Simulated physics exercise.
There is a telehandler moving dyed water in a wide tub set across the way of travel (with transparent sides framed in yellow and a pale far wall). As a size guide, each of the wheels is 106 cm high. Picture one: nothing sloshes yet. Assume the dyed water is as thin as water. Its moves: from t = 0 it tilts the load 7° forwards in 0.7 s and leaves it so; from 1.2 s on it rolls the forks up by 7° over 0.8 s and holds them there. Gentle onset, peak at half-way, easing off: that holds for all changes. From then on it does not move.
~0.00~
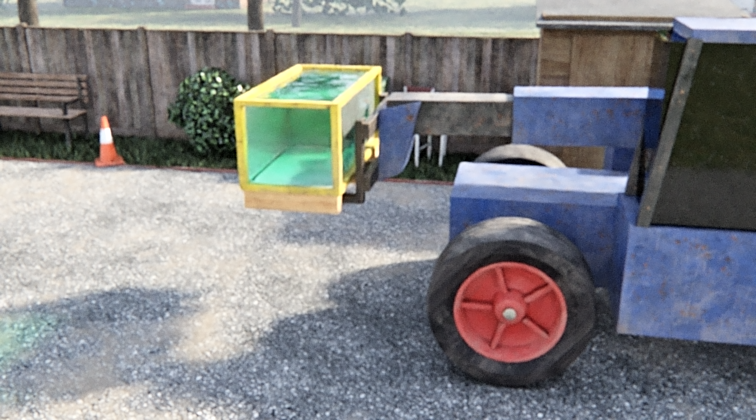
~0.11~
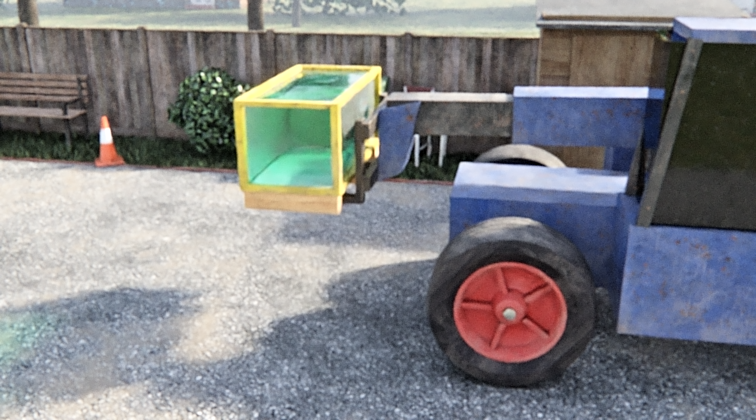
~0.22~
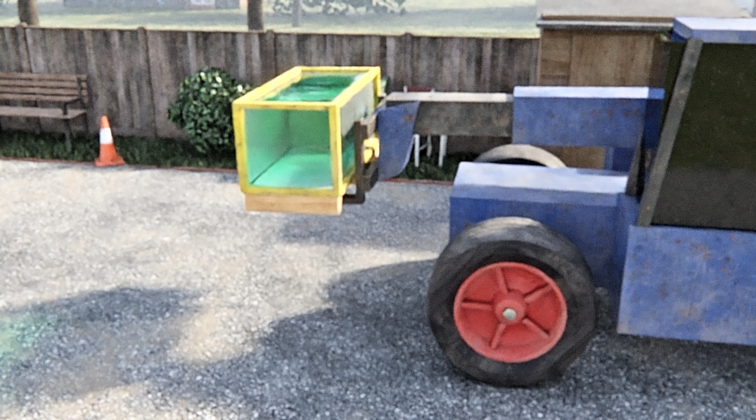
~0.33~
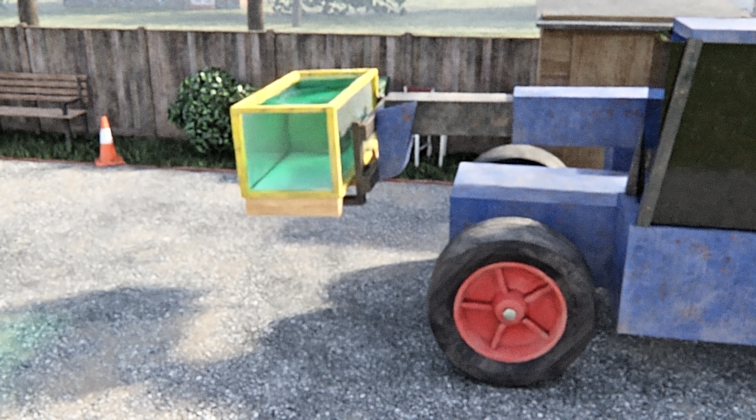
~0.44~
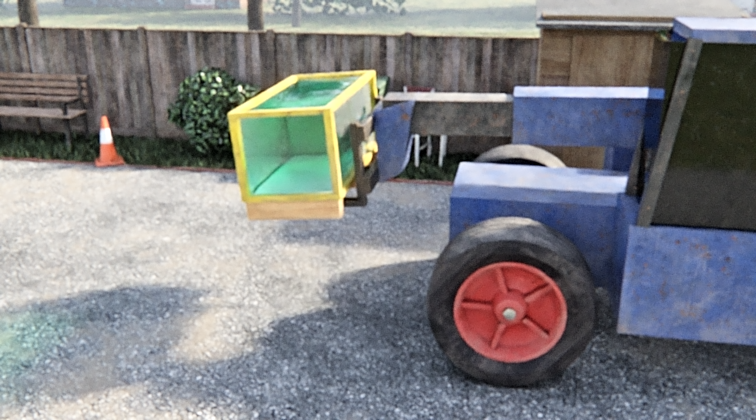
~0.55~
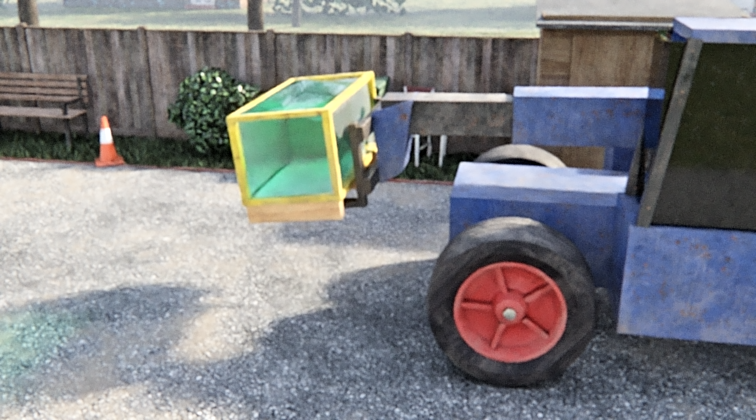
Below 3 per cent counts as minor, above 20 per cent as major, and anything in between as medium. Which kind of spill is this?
It is a minor one.
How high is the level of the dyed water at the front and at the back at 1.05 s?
The front stands at 56 cm and the back at 52 cm.
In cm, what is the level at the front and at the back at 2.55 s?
Front 58 cm and back 52 cm.
Then, 1.05 s in, it stands 52 cm high behind and 55 cm in front; 1 per cent has gone over the front.
Then, 1.75 s in, it stands 52 cm high behind and 56 cm in front; 1 per cent has gone over the front.
Then, 2.55 s in, it stands 51 cm high behind and 57 cm in front; 2 per cent has gone over the front.
Then, 4.99 s in, 2 per cent has gone over the front, 8 of 446 litres.
